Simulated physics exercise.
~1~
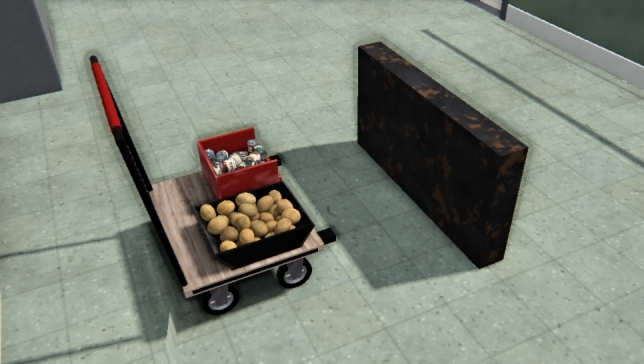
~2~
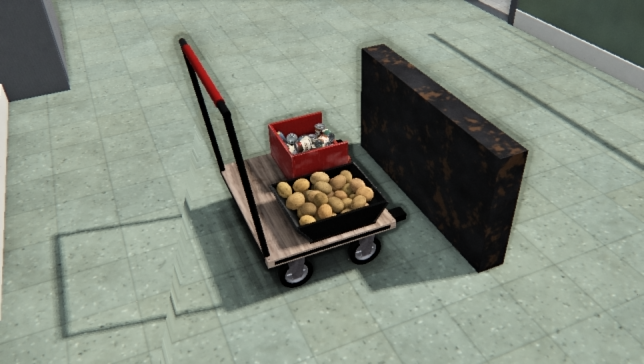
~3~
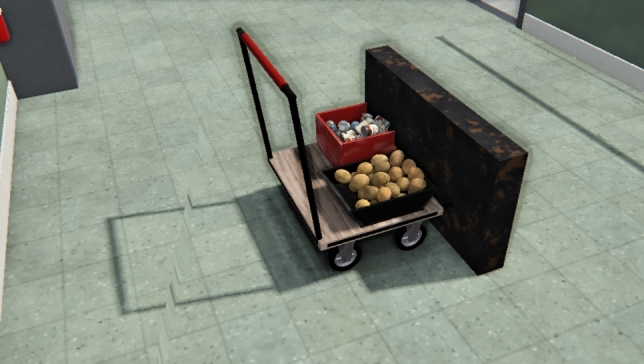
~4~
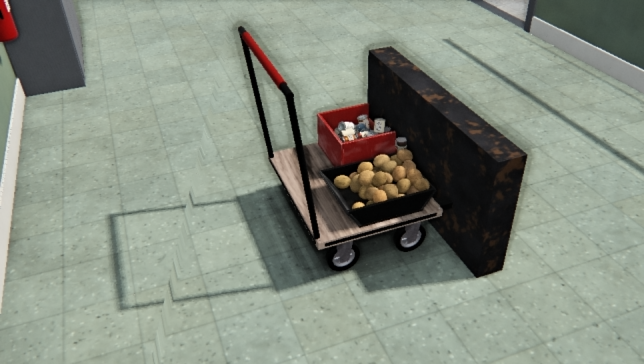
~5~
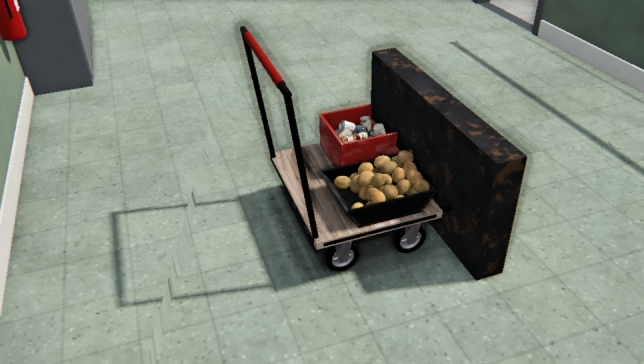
A flat stock cart with a red handle rolls to the right across a pale tiled floor, carrying a red tote of small tins and a black tote of potatoes. It closes in on a dark, mottled wall and stops abruptly beside it, staying level. The potatoes surge and heap toward the right end of the black tote, while the tins slide toward the red tote's low right side and a few go over. The cart stays put as the loads settle. At the end, both totes sit in place, with the potatoes still piled in theirs.
